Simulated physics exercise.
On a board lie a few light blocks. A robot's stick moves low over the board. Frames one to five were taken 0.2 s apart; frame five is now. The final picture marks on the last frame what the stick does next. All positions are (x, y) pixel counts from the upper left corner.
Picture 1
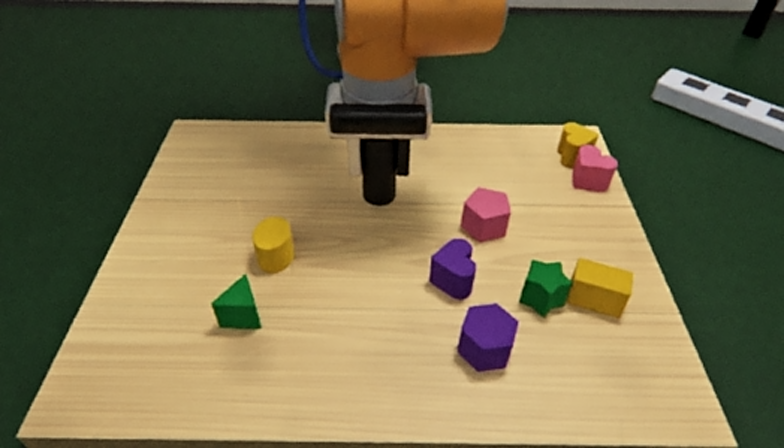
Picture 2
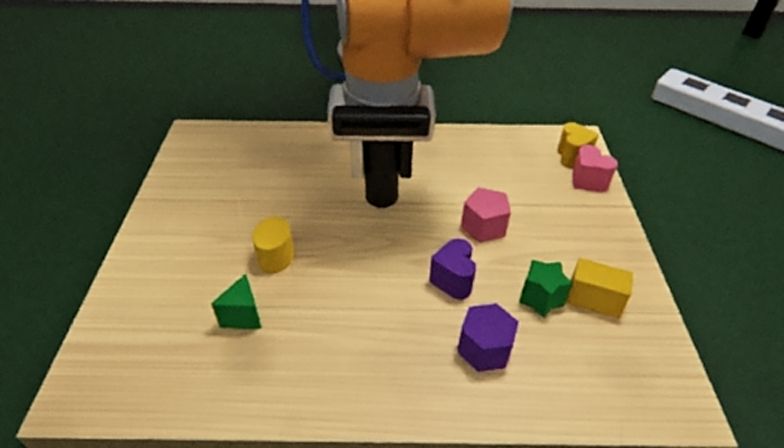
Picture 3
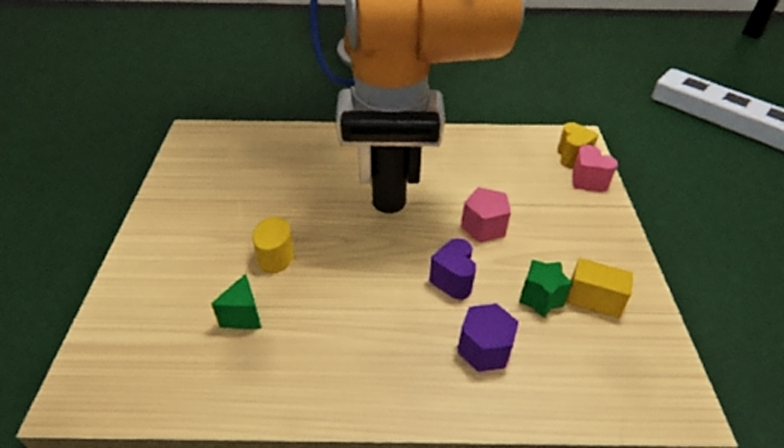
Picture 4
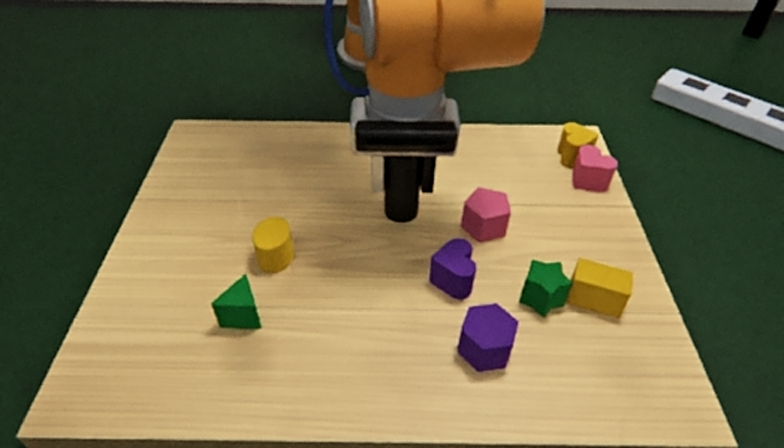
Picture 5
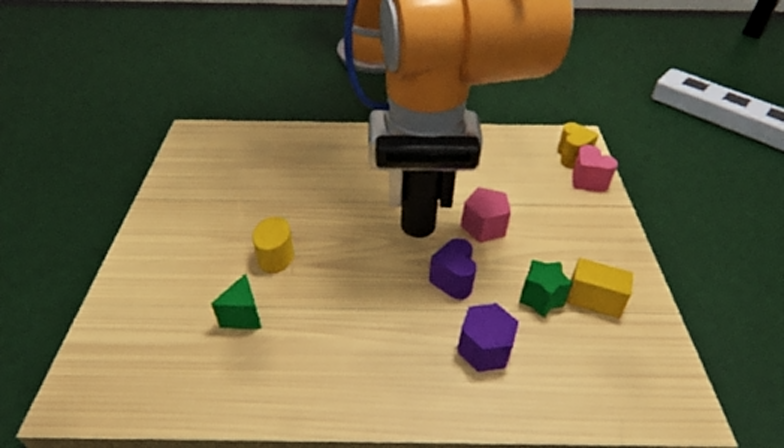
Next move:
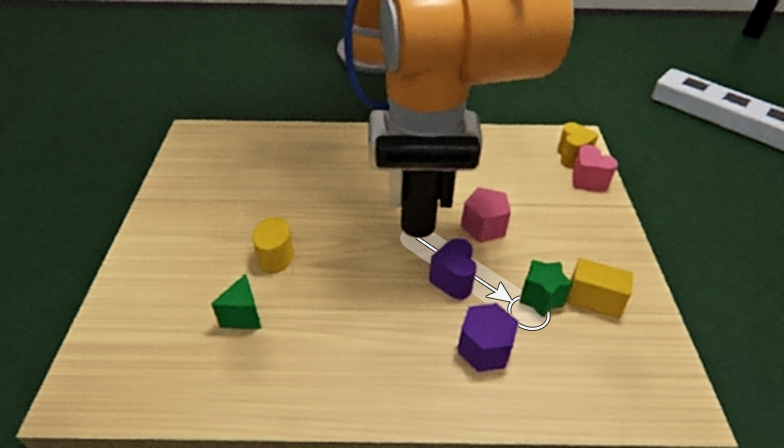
On a wooden board scattered with small colored blocks, a robot arm held a black stick low and moved it slowly right and toward the viewer, nearing the purple heart, while the blocks stayed still.
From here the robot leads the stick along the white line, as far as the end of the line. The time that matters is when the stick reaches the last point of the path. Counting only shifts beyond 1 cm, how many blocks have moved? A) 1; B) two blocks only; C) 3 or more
I choose B.
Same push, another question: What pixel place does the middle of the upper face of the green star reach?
My best guess is (572, 284).
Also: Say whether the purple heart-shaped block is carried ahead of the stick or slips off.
The block lies off to the side or behind.
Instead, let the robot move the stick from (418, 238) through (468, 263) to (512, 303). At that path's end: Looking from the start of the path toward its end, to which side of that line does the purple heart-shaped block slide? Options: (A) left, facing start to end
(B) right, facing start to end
Correct choice: B.
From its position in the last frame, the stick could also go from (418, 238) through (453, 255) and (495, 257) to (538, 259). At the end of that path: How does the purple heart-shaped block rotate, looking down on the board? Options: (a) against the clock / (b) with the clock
(b)
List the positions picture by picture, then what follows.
In the first frame, lower end of the stick at (379, 195), tops of blocks, purple heart-shaped block at (457, 256), purple six-sided block at (490, 325), green star at (549, 275), yellow rectangular block at (605, 275).
In the second frame, stick at (382, 197), blocks as before.
In the third frame, stick at (389, 202), blocks as before.
In the fourth frame, stick at (401, 212), blocks as before.
In the fifth frame, stick at (418, 226), purple heart-shaped block at (457, 256), purple six-sided block at (490, 325), green star at (549, 275), yellow rectangular block at (605, 275).
The drawn path runs straight from (418, 238) to (529, 312).
On the path given first. One third of the way, stick at (454, 249); purple heart-shaped block at (464, 267), turned 20° clockwise.
Two thirds of the way, stick at (491, 274); purple heart-shaped block at (479, 289), turned 85° clockwise.
At the end, stick at (533, 300); purple heart-shaped block at (480, 292), turned 90° clockwise; purple six-sided block at (490, 330); green star at (572, 284), turned 35° anticlockwise; yellow rectangular block at (607, 272), turned 15° clockwise.
